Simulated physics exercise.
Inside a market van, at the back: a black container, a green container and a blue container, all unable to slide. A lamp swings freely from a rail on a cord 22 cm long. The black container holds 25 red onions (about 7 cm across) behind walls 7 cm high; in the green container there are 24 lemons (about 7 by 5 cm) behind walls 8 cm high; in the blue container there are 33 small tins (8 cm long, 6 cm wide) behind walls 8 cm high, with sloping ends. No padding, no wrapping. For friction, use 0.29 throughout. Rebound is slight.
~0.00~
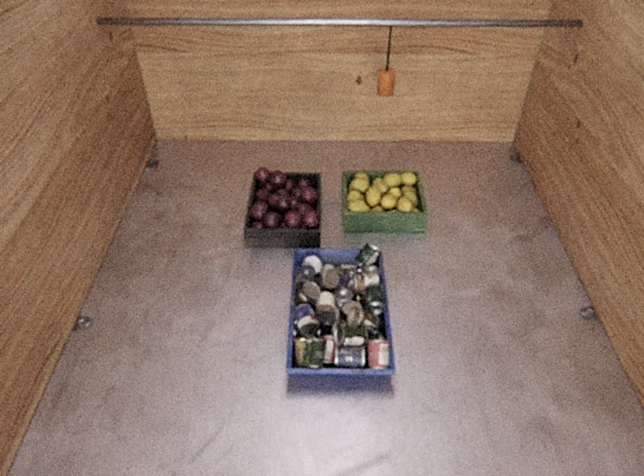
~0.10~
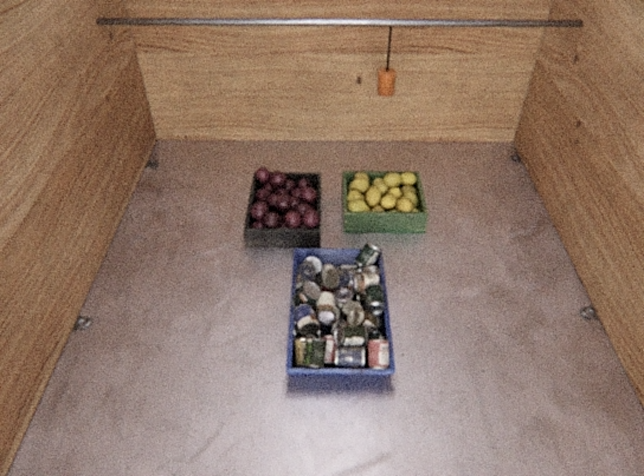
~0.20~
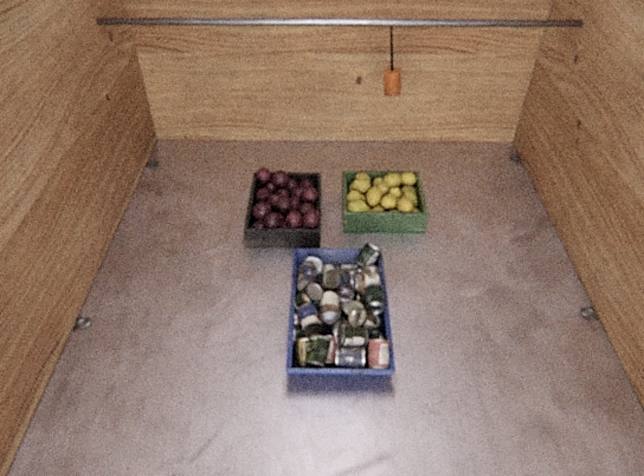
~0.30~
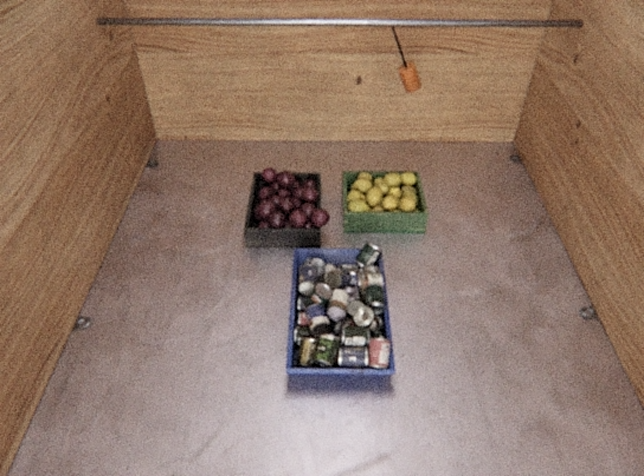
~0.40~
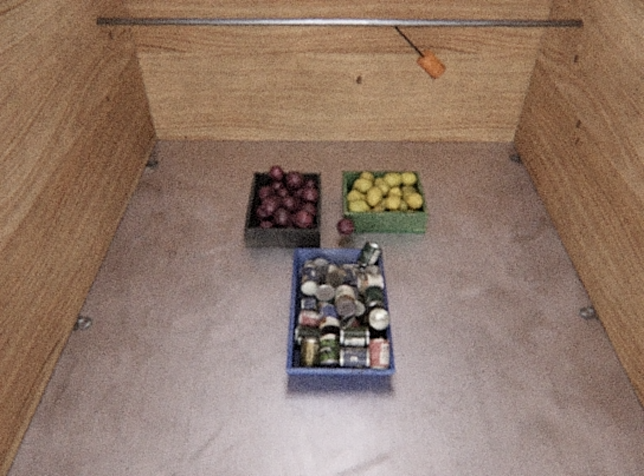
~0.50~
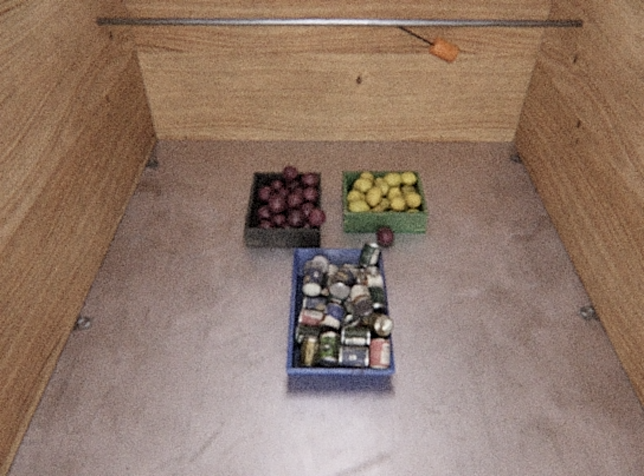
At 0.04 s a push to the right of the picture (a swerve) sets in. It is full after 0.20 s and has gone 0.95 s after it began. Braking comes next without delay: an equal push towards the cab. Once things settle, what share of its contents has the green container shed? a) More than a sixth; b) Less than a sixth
Answer: B.
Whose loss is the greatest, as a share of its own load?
That's the black container.
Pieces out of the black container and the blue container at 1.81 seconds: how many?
Black container 8, blue container 6, roughly.
After 0.83 s, the black container is down by 4 of 25, the green container has all 24 and the blue container has all 33.
After 1.24 s, the black container is down by 4 of 25, the green container has all 24 and the blue container has all 33.
After 1.81 s, the black container is down by 9 of 25, the green container has all 24 and the blue container is down by 6 of 33.
Final count (at 2.54 s), the black container is down by 9 of 25, the green container has all 24 and the blue container is down by 7 of 33. Asked share, 0 of 24, 0 per cent.
